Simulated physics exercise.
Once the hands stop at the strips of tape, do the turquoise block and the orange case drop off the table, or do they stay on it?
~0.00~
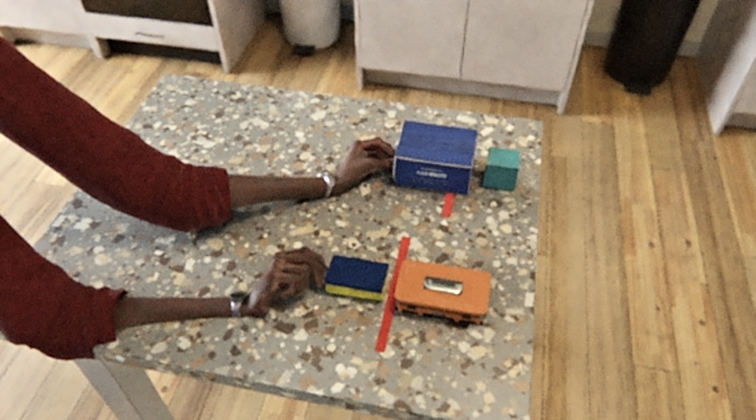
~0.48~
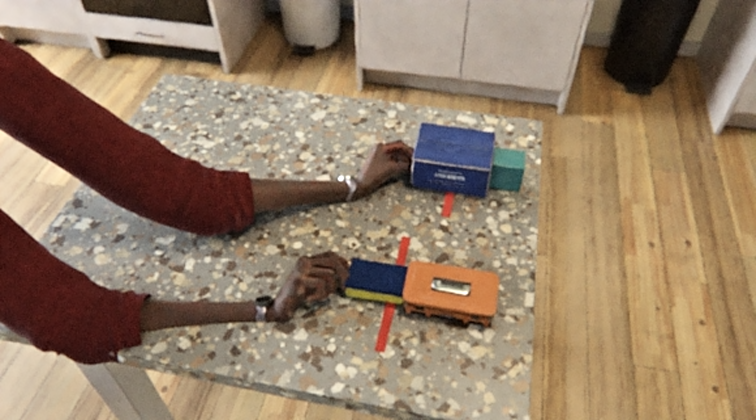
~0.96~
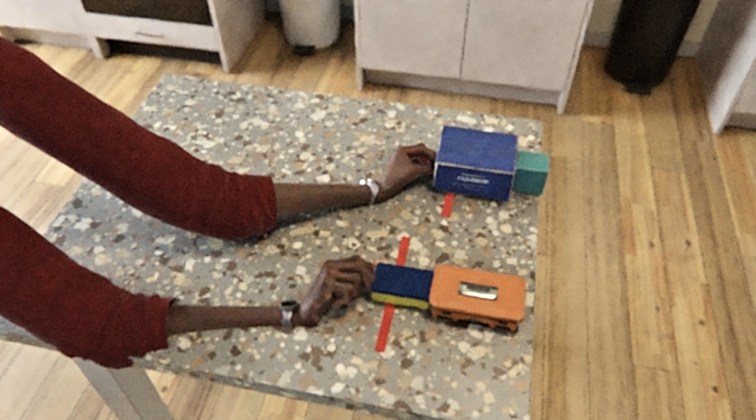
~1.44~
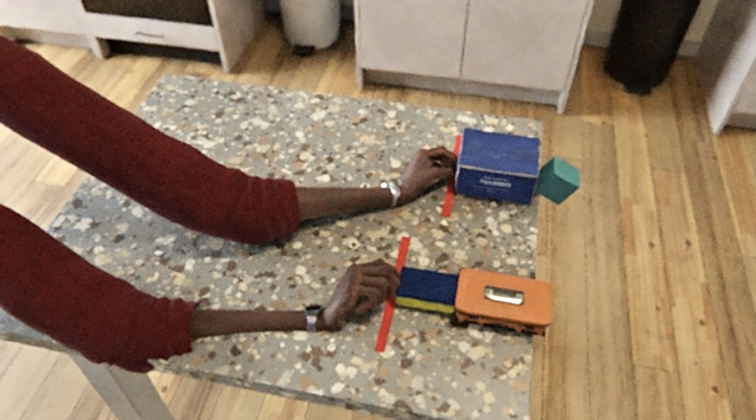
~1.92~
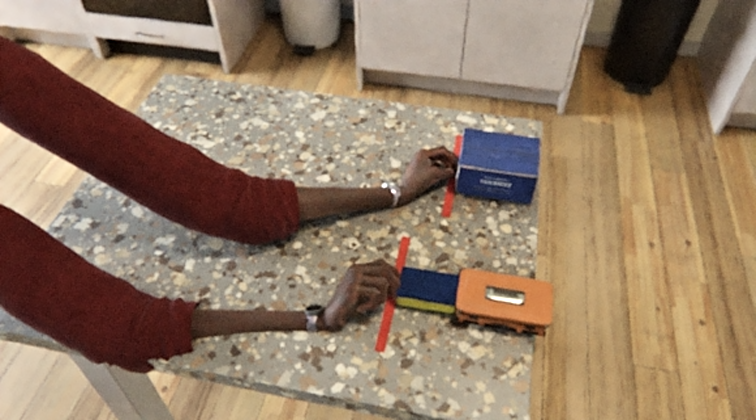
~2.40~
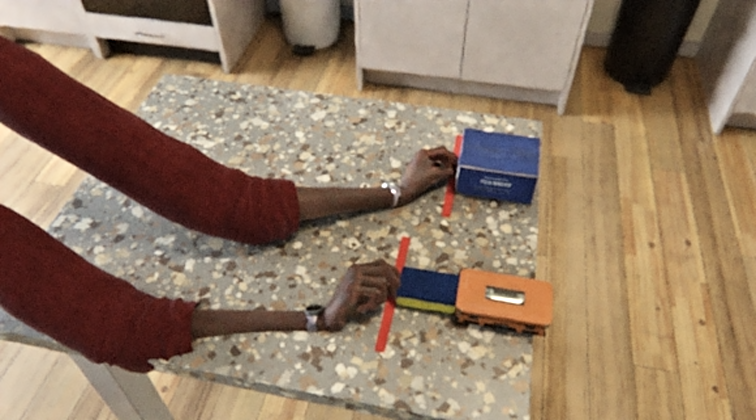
They end differently. The turquoise block tips over the right edge and drops off, while the orange case stays on the table.
